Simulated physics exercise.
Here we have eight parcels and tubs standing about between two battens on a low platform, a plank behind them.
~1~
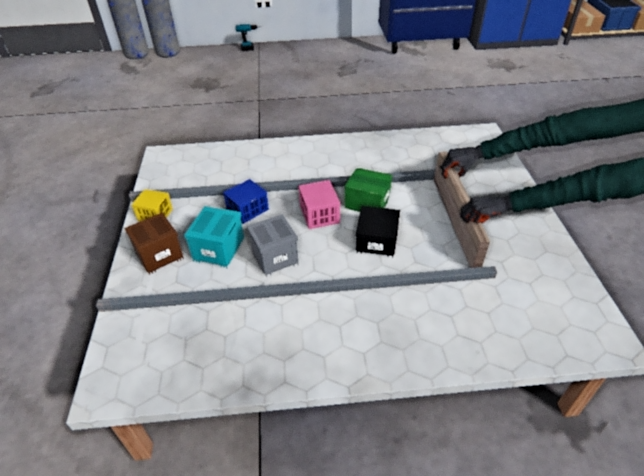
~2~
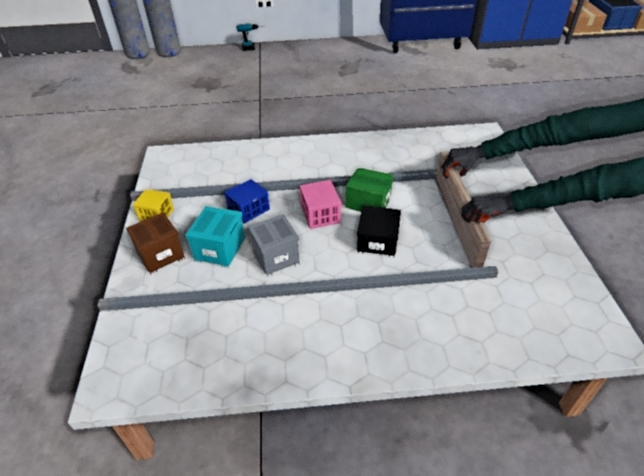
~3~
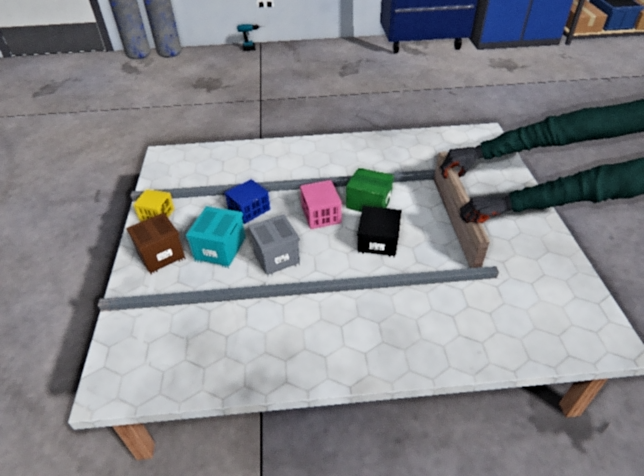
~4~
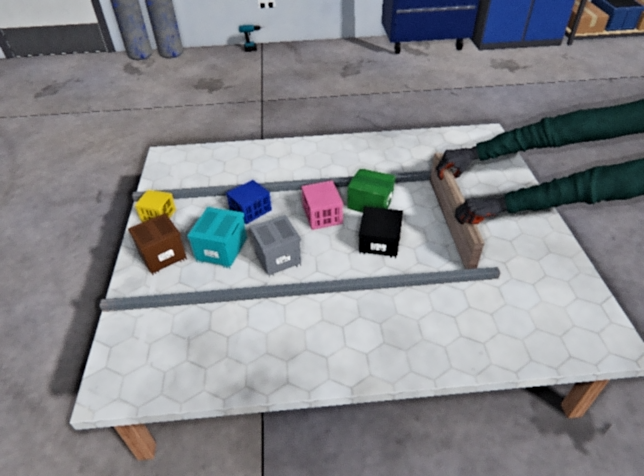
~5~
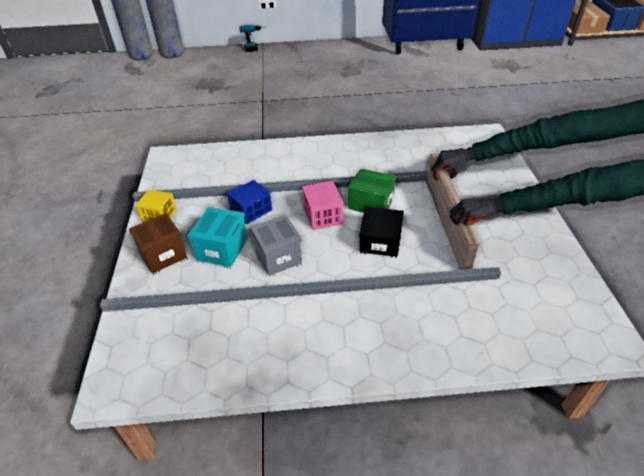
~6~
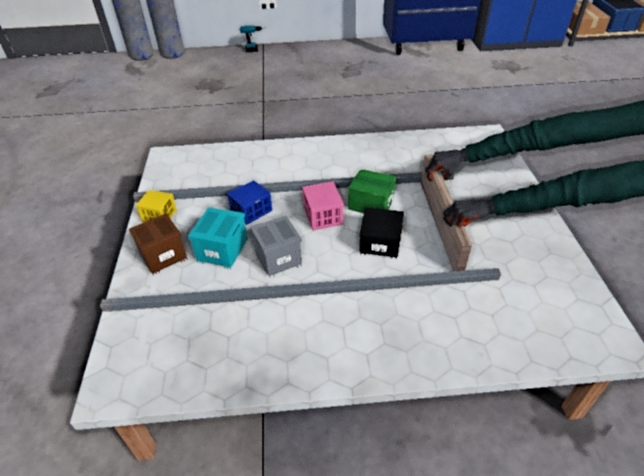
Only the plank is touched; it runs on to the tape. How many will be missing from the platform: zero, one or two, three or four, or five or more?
The number that fall off is five or more.
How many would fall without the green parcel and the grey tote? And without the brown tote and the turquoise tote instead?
The counts: 4 and 4.
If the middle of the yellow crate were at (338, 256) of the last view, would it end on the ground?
It remains up.
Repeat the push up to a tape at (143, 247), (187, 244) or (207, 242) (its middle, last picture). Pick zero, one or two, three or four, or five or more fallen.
One after another: 5 or more; 3 or 4; either three or four.
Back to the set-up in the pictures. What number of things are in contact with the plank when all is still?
It touches 2.
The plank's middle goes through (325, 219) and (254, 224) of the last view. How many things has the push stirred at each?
First 5, then 8.
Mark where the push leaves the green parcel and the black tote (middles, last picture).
The green parcel stops around (144, 214); the black tote around (135, 255).
A little later, none off yet; yellow crate at rest near (157, 208); brown tote at rest near (159, 244); turquoise tote at rest near (220, 238).
Next, none off yet; yellow crate shifted a little near (142, 207); brown tote shifted about its own width near (118, 246); turquoise tote shifted about its own width near (158, 244).
When it is over, the number that fall off is five or more; down, pink crate, grey tote, blue crate, turquoise tote, brown tote and yellow crate.
